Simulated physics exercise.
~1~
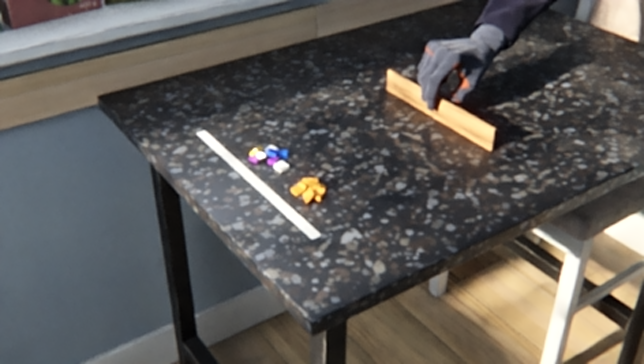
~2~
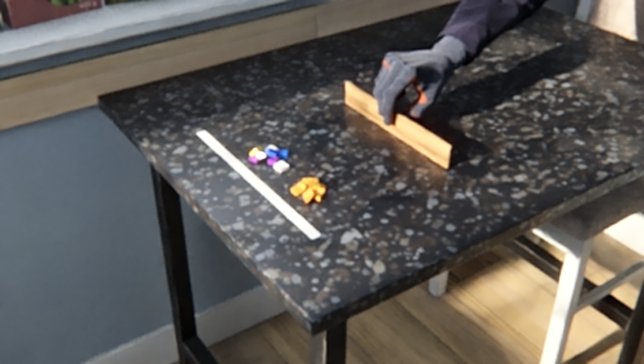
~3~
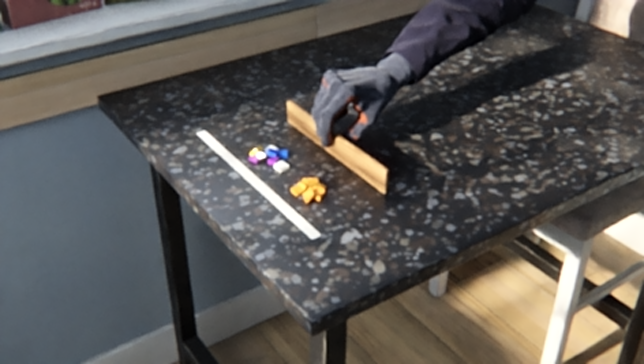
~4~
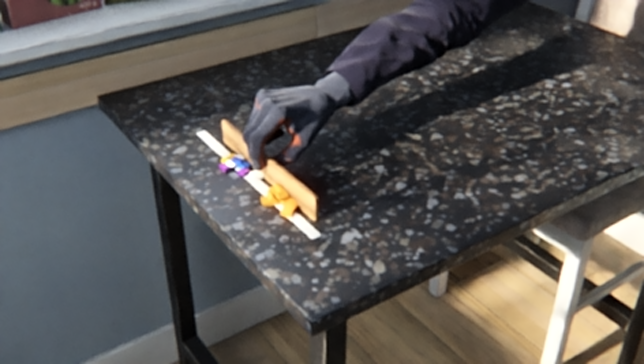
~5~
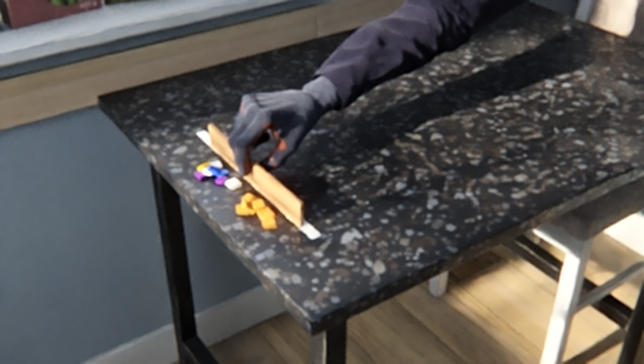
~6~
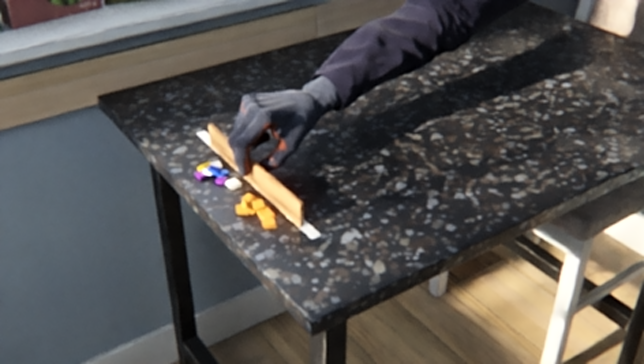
A dark-gloved hand holds an upright orange-brown strip of wood on a speckled black tabletop, seen from above at an angle, with a grey wall at left and a pale stool at right. Near the table's left end lie a small cluster of purple, blue and white bits and a clump of orange pieces, beside a white tape line. The hand slides the strip steadily left until it reaches both piles and pushes them across the tape. The strip stops along the line and stays there, still held, with both piles resting on the table just short of the edge.
